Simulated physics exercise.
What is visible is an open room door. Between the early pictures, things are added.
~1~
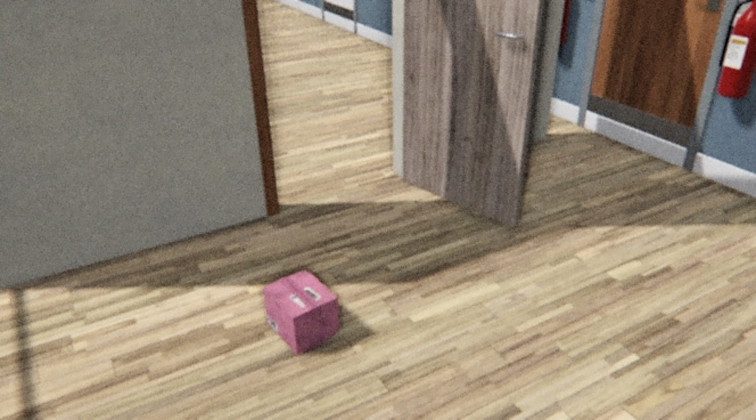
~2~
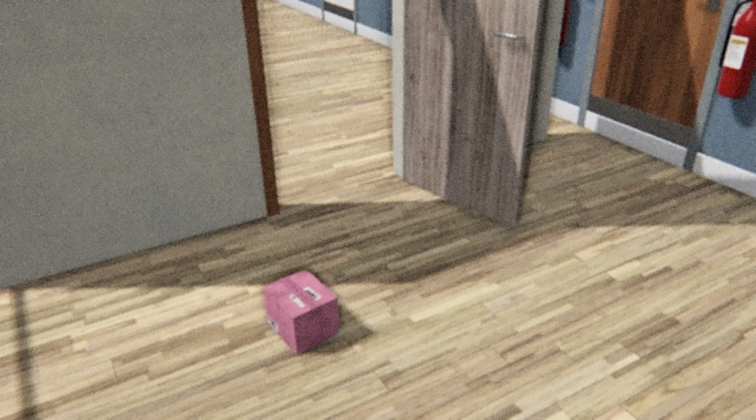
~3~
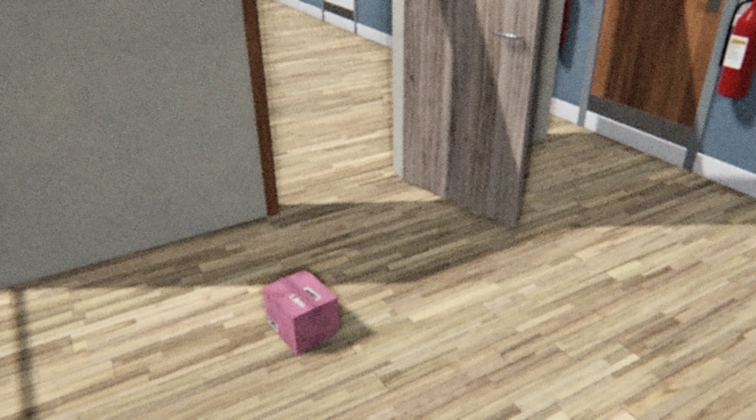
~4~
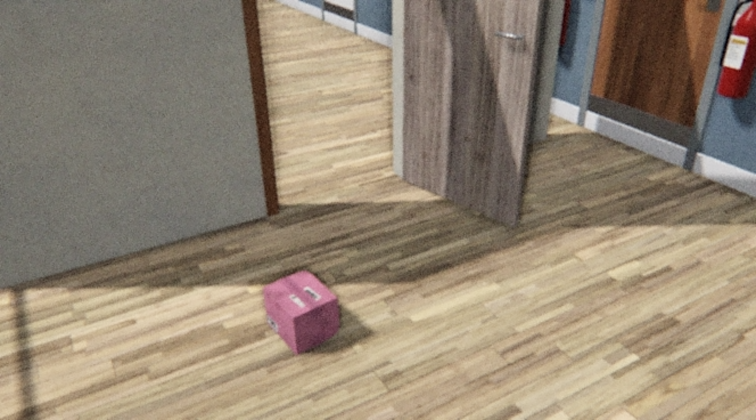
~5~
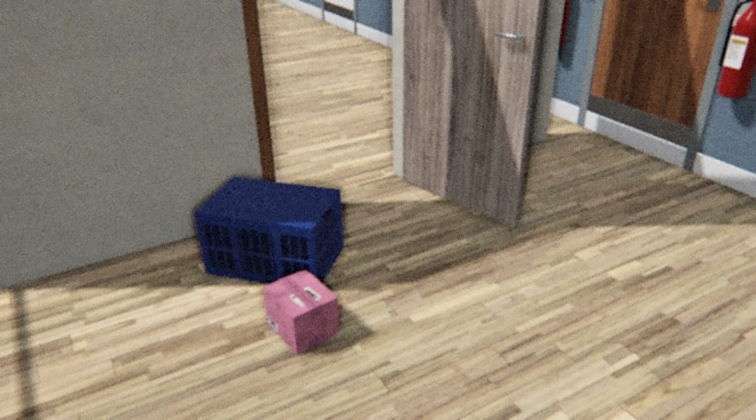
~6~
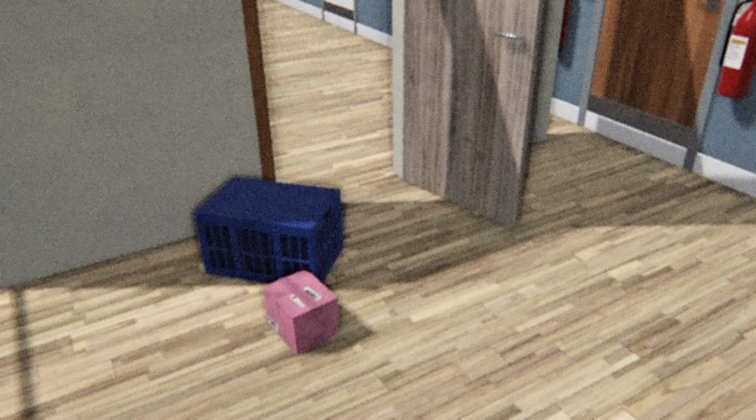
Blue crate suddenly appearing behind a small pink box on a wooden floor, beside a wide-open door that stays still.
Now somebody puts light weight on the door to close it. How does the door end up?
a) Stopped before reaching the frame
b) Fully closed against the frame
Answer: B.
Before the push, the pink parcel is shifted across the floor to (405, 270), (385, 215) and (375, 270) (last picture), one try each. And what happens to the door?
Try 1: It makes it to the frame; try 2: It makes it to the frame; try 3: It makes it to the frame.
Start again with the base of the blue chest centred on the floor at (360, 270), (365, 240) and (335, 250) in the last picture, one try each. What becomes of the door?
In the first case it swings home; in the second case it gets caught partway; in the third case it gets caught partway.
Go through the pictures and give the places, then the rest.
Door wide open and still; pink parcel (301, 310), in the first frame.
Door wide open and still; pink parcel (301, 310), in the second frame.
Door wide open and still; pink parcel (301, 310), in the third frame.
Door wide open and still; pink parcel (301, 310), in the fourth frame.
Door wide open and still; pink parcel (301, 310), in the fifth frame.
Door wide open and still; blue chest (273, 231); pink parcel (301, 310), in the sixth frame.
Then, 1.00 s past the last view, open by 70°.
Then, 1.60 s past the last view, open by 35°.
Finally, open by 0°; both still in place. Final places as the last picture's camera would see them, blue chest near (273, 231).
